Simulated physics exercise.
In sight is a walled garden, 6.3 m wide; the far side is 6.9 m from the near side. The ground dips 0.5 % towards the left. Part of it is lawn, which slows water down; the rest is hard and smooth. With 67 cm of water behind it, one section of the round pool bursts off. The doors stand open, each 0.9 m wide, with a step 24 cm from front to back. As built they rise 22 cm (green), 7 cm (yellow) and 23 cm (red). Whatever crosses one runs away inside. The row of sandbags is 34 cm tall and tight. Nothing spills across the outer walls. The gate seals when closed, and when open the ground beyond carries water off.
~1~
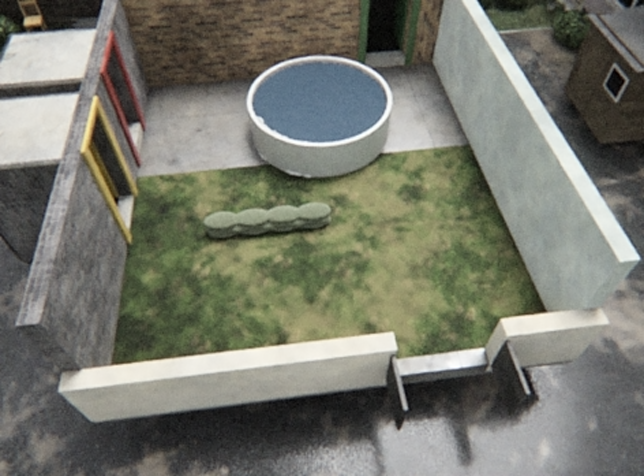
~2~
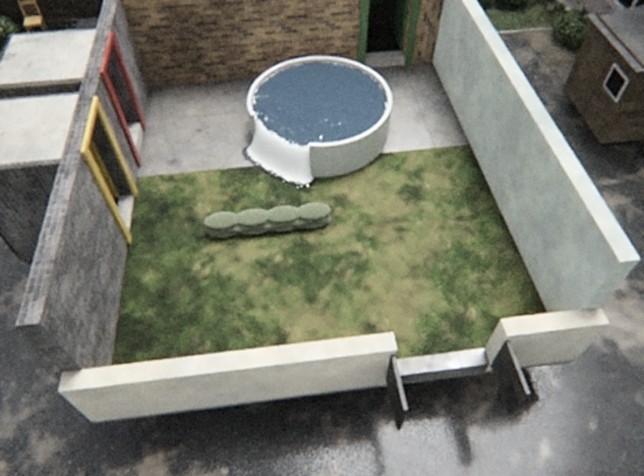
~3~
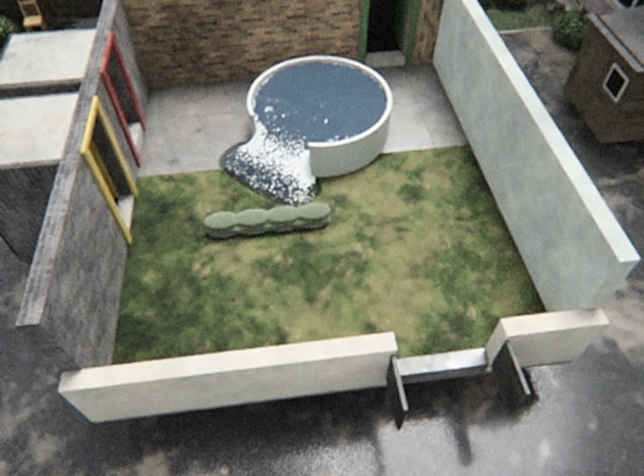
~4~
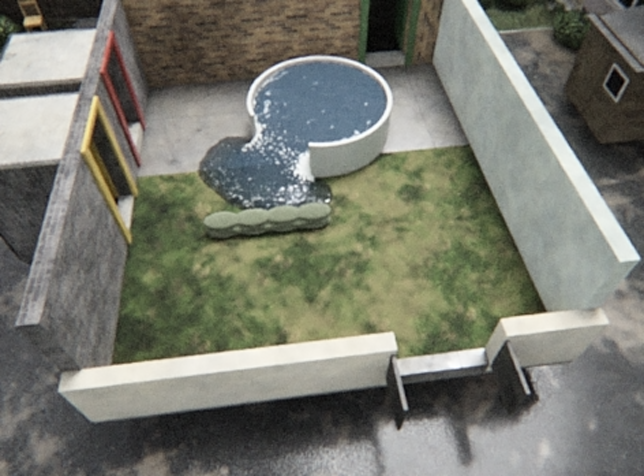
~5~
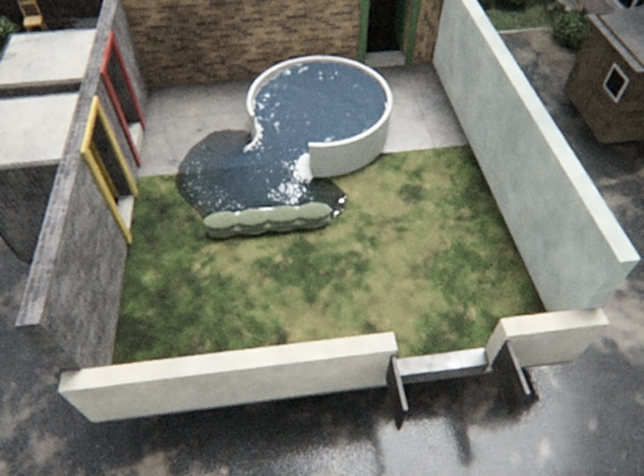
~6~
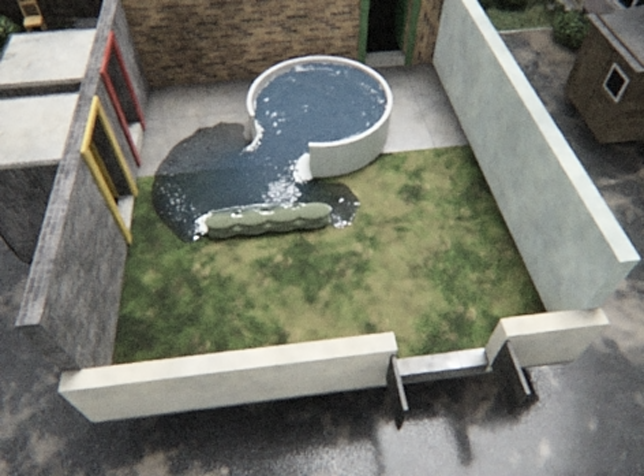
Water bursts from the round pool's front left side and spreads around a low hedge.
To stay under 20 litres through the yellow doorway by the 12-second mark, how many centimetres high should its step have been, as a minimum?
Close to 33 cm is just enough.
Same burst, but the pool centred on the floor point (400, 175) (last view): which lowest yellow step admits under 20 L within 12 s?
Then roughly 8.5 cm.
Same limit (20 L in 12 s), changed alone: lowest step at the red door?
About 10.0 cm at red.
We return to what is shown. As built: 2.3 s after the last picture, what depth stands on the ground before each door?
In cm: Green 0, yellow 29, red 14.
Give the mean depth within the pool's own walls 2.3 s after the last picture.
Roughly 30 cm on average.
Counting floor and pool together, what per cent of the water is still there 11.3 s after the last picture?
Roughly 80 in a hundred.
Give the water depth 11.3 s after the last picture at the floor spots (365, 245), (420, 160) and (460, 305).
In that order: 5, 7 and 4 cm.
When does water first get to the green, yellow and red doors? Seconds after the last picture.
Green 5.0 s, yellow 0.2 s, red 0.4 s.
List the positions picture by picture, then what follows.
In the first picture, still water, 67 cm deep, in the round pool at (320, 101); the yellow door at (112, 175) is dry.
In the second picture, the front is at (297, 184), 0.3 m from the gap at (277, 156); 0.3 m2 of floor is wet, 67 cm left at the back.
In the third picture, water pours out at (277, 157) and has run 0.8 m, to (226, 168); about 10 cm deep outside, 67 cm at the back.
In the fourth picture, the gap is at (277, 158), the front 1.2 m out at (266, 218); the back of the round pool holds 67 cm.
In the fifth picture, the front is at (206, 213), 1.7 m from the gap at (277, 158); 3.9 m2 of floor is wet, 67 cm left at the back.
In the sixth picture, the front is at (181, 232), 2.2 m from the gap at (277, 158); 5.3 m2 of floor is wet, 65 cm left at the back; the yellow door at (112, 175), 2.8 m from the gap, is still 0.5 m from the nearest water.
Then, 0.7 s after the last picture water covers 20 % of the floor, deepest (42 cm) near (259, 216); 21 cm at the yellow door, 3 litres in over its 7 cm step.
Then, 2.3 s after the last picture water covers 45 % of the floor, deepest (29 cm) near (133, 213); 29 cm at the yellow door, 306 litres in over its 7 cm step.
Then, 11.3 s after the last picture water covers 95 % of the floor, deepest (10 cm) near (174, 96); 9 cm at the yellow door, 622 litres in over its 7 cm step.
At the yellow door as built, the water peaked near 33 cm, 1.3 s after the last picture.
Run again over the same 12 s with other heights there, 50 litres in over 29 cm, 2 litres over 39 cm. The limit of 20 litres is kept from about 33 cm up.
